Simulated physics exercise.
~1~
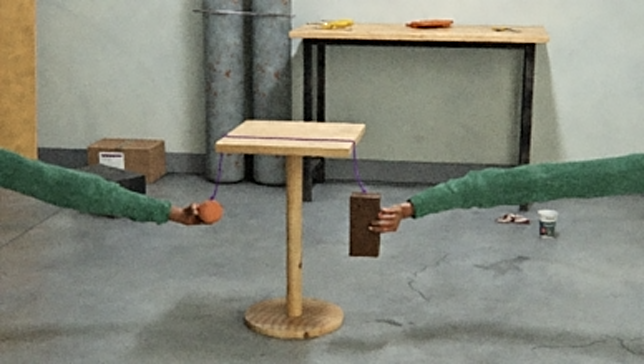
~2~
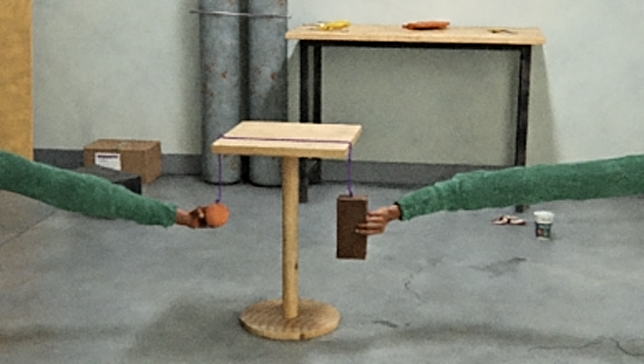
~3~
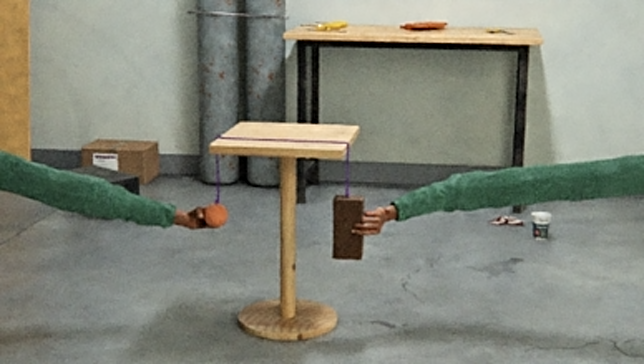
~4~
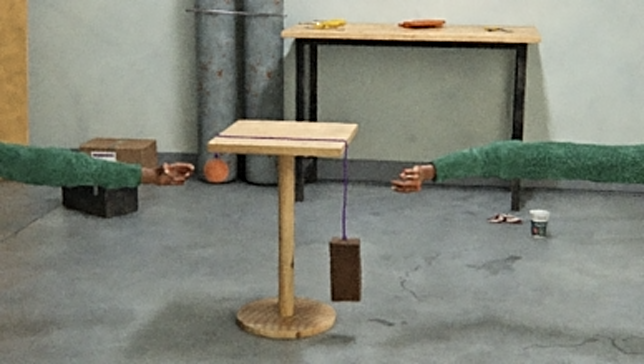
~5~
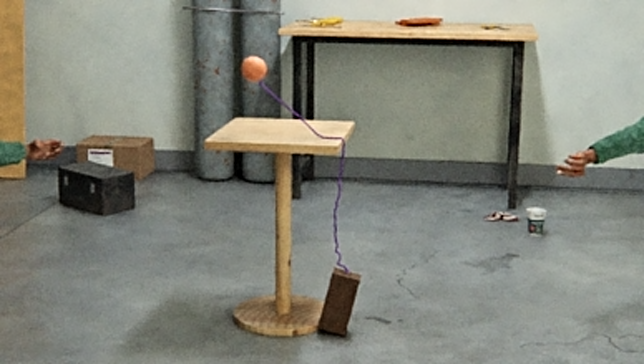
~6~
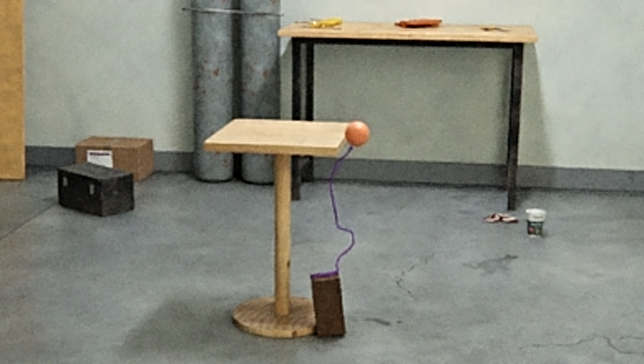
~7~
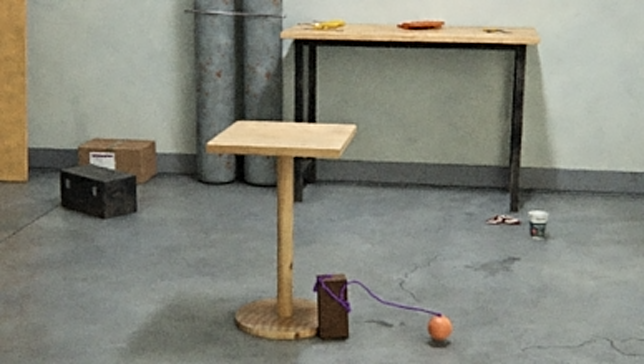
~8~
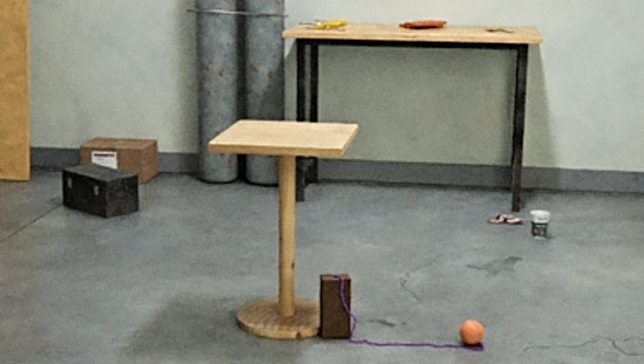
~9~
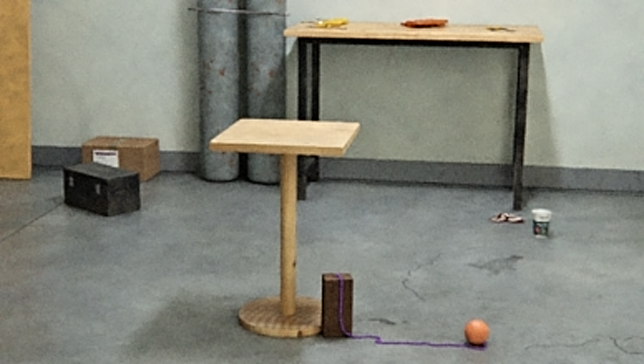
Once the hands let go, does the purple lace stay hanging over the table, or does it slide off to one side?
It slides off to the right. The brick drops on that side and the orange ball is pulled over the tabletop and down to the floor.
